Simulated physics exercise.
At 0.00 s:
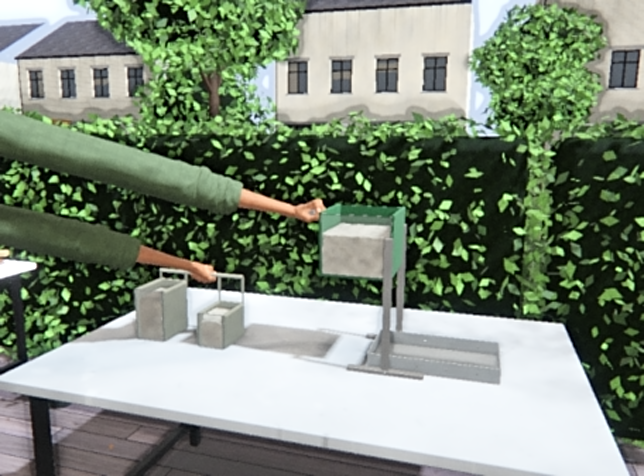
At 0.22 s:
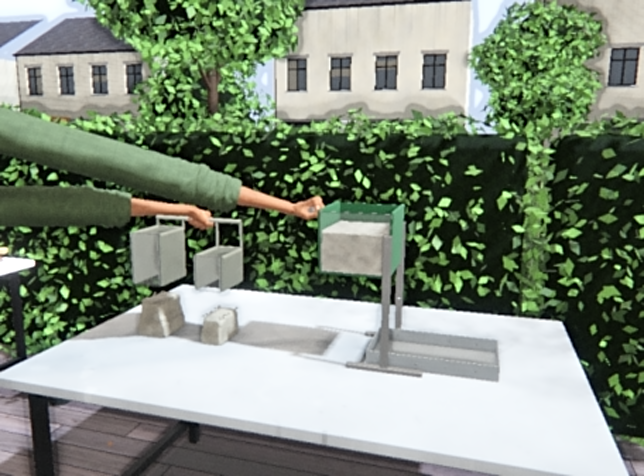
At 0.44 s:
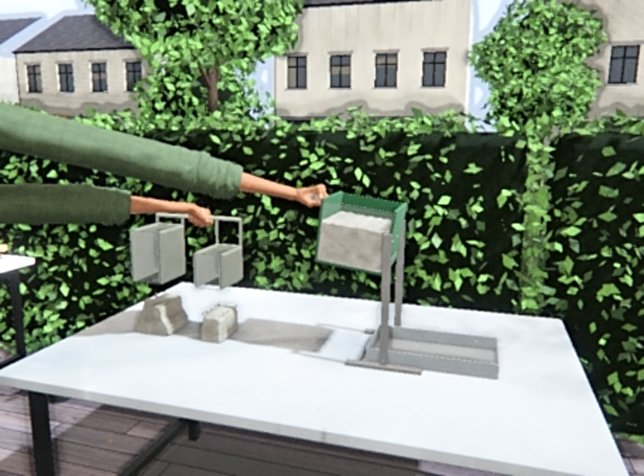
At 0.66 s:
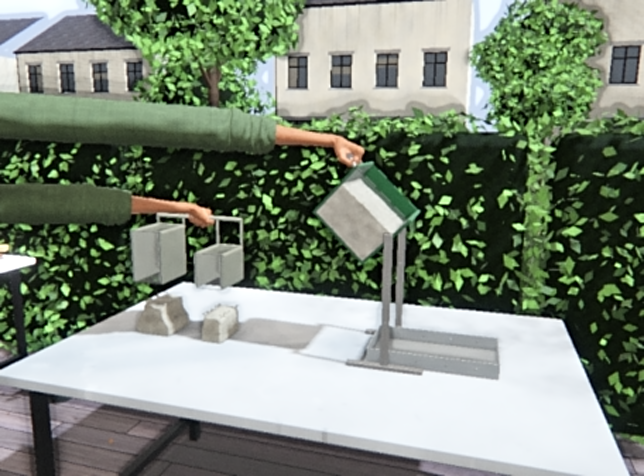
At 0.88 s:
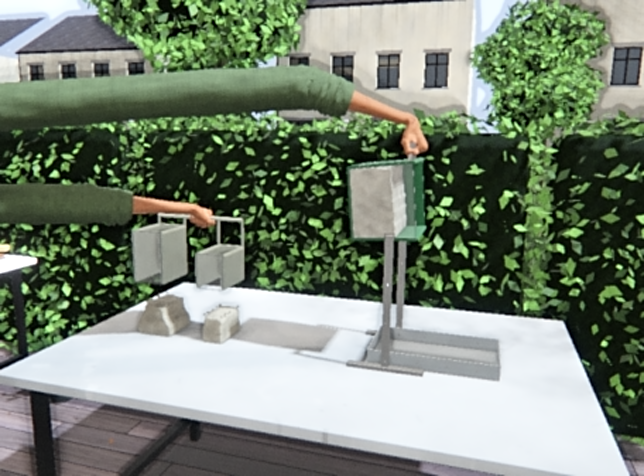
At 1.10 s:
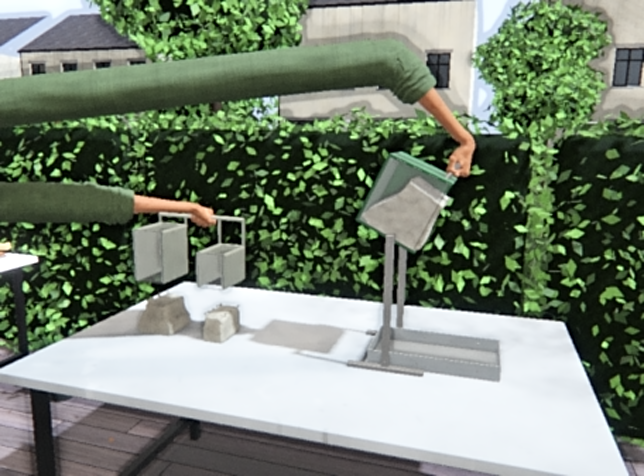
We see a green-sleeved arm lift two box-shaped molds off grey blocks on a white table, the left block slumping slightly, while another arm then swings a grey-filled green tub clockwise on its stand until it is steeply tilted.
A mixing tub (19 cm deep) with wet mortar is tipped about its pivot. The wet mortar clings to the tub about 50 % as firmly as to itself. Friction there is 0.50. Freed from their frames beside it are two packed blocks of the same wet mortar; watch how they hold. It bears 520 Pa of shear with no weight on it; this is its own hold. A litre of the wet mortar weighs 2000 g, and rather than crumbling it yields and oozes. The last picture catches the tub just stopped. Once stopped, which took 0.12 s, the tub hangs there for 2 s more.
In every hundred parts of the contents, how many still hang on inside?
About 0 in every hundred.
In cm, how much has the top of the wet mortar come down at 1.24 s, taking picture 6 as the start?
About 9 cm.
After 1.24 s, the tub is at 115 degrees and holds 35 %.
After 1.41 s, the tub is at 115 degrees and holds 3 %.
After 1.58 s, the tub is at 115 degrees and holds 0 %.
After 1.75 s, the tub is at 115 degrees and holds 0 %.
After 3.10 s, the tub is at 115 degrees and holds 0 %.
